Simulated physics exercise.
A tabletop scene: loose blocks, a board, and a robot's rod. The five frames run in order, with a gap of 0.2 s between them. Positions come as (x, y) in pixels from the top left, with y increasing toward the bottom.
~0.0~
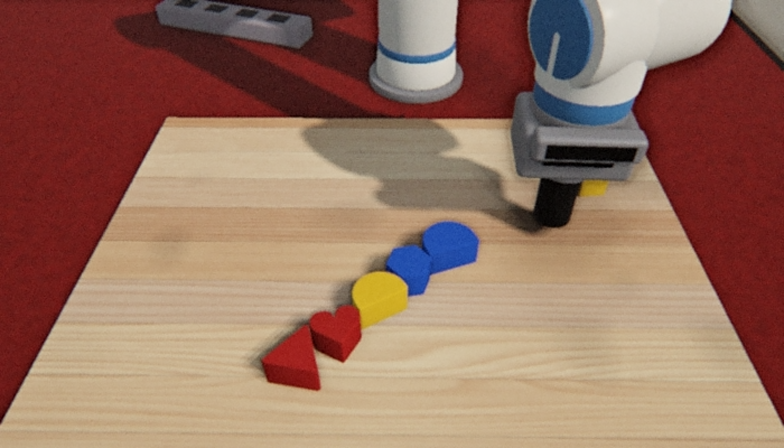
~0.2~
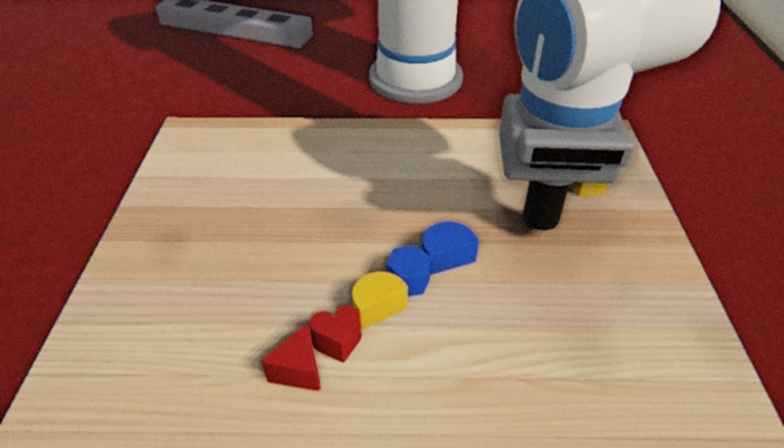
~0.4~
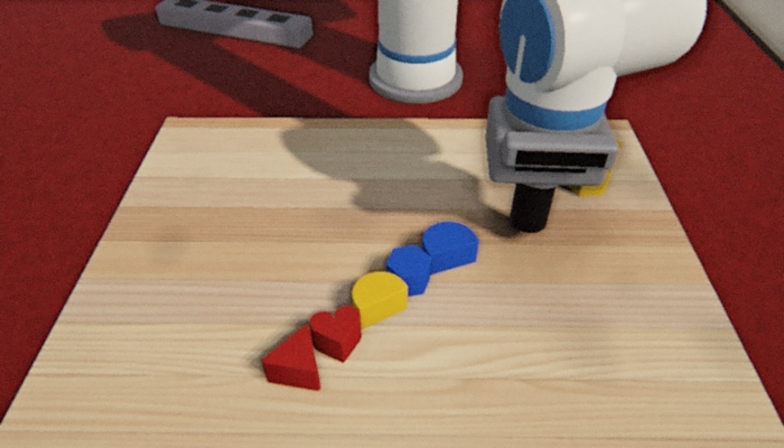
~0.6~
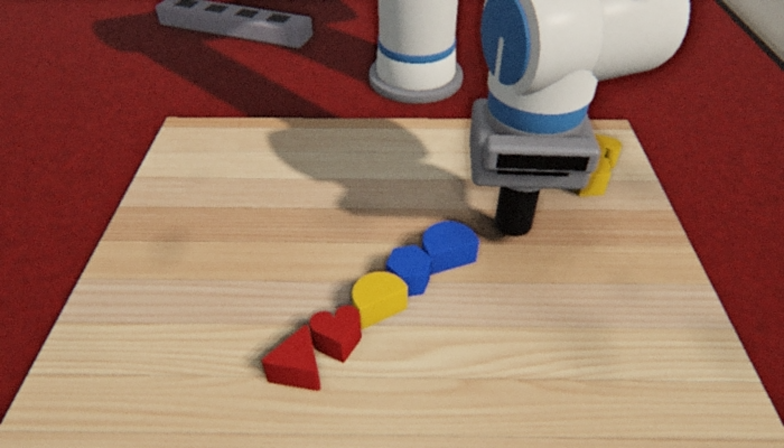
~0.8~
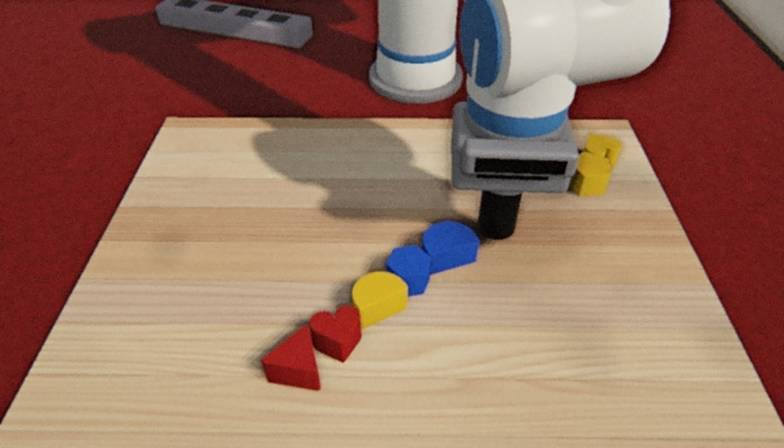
A light wooden tabletop over a red floor is seen from above at an angle, in a fixed view. A red triangle, red heart, yellow half-round, blue six-sided and blue half-round block form a diagonal line from lower left to centre, with yellow pieces behind a white-and-blue robot arm at right. The arm slides its black rod steadily left and slightly nearer, while the blocks stay still.
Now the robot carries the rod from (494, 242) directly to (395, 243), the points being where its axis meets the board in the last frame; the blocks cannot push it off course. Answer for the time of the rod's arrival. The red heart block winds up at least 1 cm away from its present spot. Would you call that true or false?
My answer: True.
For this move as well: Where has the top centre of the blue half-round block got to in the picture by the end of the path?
It ends at (361, 245).
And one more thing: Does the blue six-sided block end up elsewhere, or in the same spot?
It is shifted.
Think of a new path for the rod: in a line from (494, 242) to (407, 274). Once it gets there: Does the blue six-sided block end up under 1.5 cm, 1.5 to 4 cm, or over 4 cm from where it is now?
Goes over 4 cm.
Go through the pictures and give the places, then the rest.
In the first frame, tip of the rod (551, 216), middles of tops, red three-sided block (295, 351), red heart block (336, 322), yellow half-round block (377, 287), blue six-sided block (409, 260), blue half-round block (448, 236).
In the second frame, rod (541, 218), nothing pushed.
In the third frame, rod (528, 221), nothing pushed.
In the fourth frame, rod (513, 224), nothing pushed.
In the fifth frame, rod (496, 228), red three-sided block (295, 351), red heart block (336, 322), yellow half-round block (377, 287), blue six-sided block (409, 260), blue half-round block (448, 236).
On the path given first. One third of the way, rod (461, 228); red three-sided block (291, 352), turned 15° anticlockwise; red heart block (325, 329), turned 20° clockwise; yellow half-round block (367, 298); blue six-sided block (392, 268), turned 15° anticlockwise; blue half-round block (425, 239).
Two thirds of the way, rod (428, 228); red three-sided block (283, 356); red heart block (320, 342), turned 45° clockwise; yellow half-round block (361, 315), turned 20° anticlockwise; blue six-sided block (372, 279), turned 40° anticlockwise; blue half-round block (394, 242), turned 20° anticlockwise.
At the end, rod (395, 228); red three-sided block (282, 356); red heart block (320, 344), turned 45° clockwise; yellow half-round block (363, 319), turned 15° anticlockwise; blue six-sided block (366, 282), turned 65° anticlockwise; blue half-round block (361, 245), turned 25° anticlockwise.
